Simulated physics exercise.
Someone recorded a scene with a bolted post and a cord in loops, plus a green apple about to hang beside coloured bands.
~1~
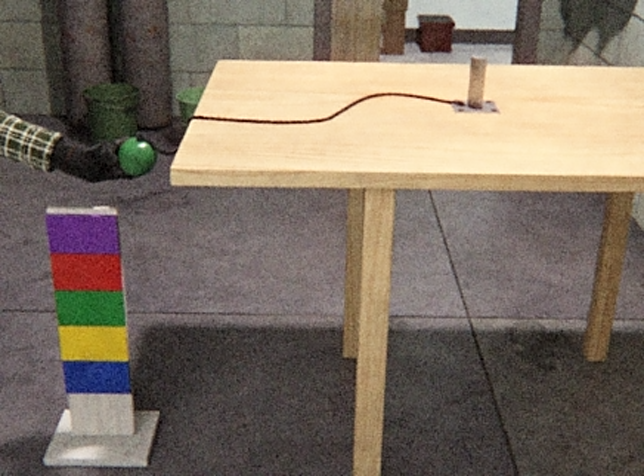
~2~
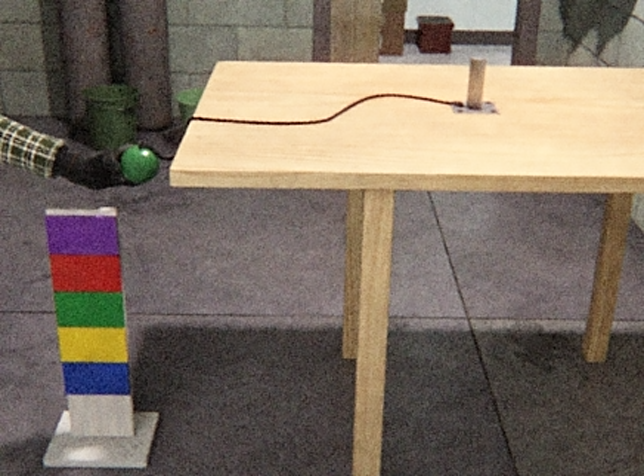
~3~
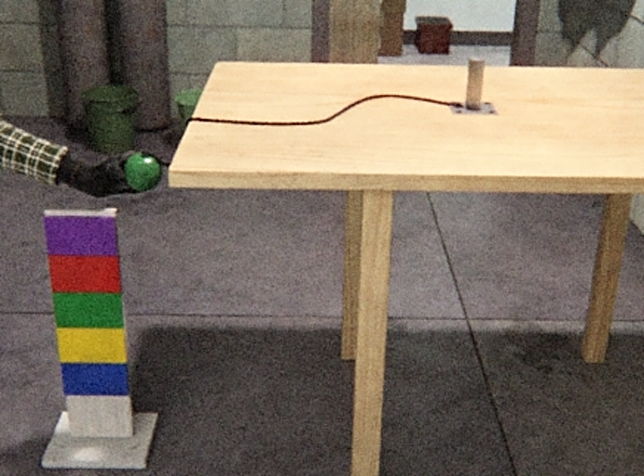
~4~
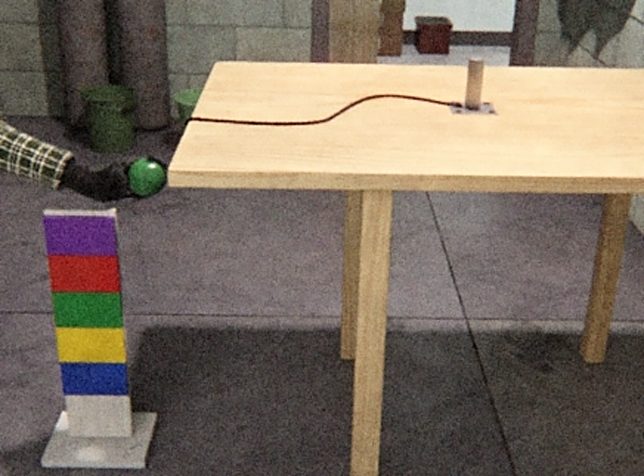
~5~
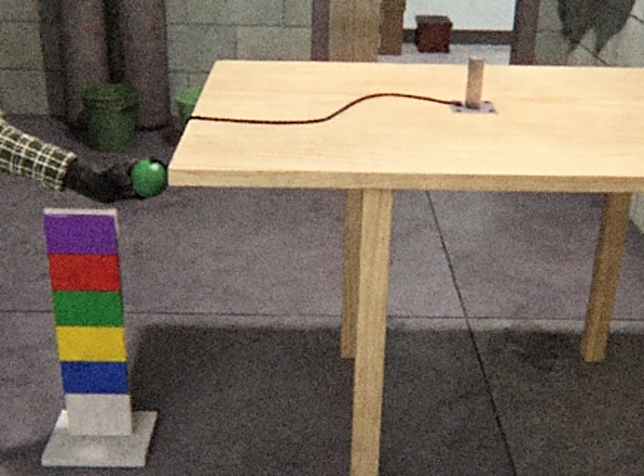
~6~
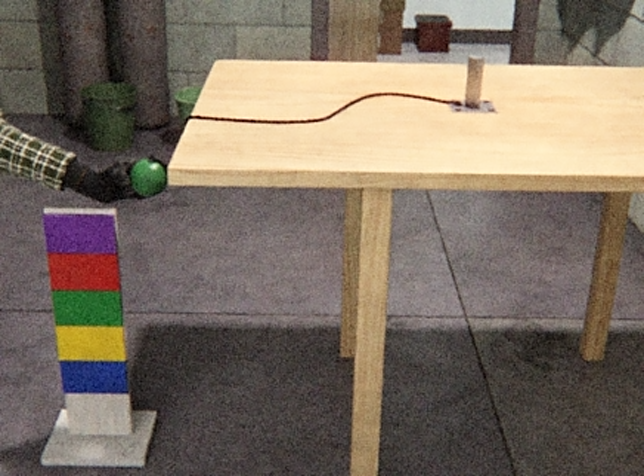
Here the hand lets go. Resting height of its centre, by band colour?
Red.
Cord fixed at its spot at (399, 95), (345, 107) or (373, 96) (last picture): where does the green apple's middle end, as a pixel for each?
Respectively (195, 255), (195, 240) and (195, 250).
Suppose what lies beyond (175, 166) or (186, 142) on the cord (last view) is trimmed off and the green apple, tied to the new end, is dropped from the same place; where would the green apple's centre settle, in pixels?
Case by case it comes to about (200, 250) and then about (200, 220).
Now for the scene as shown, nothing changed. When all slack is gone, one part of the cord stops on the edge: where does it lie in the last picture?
Around (255, 122).
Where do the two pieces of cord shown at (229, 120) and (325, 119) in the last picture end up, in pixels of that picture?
(193, 141) and (261, 108), roughly.
Soon after, apple near (215, 265); level with red.
After that, apple near (187, 269); level with red.
In the end, apple near (197, 269); level with red. The red one.
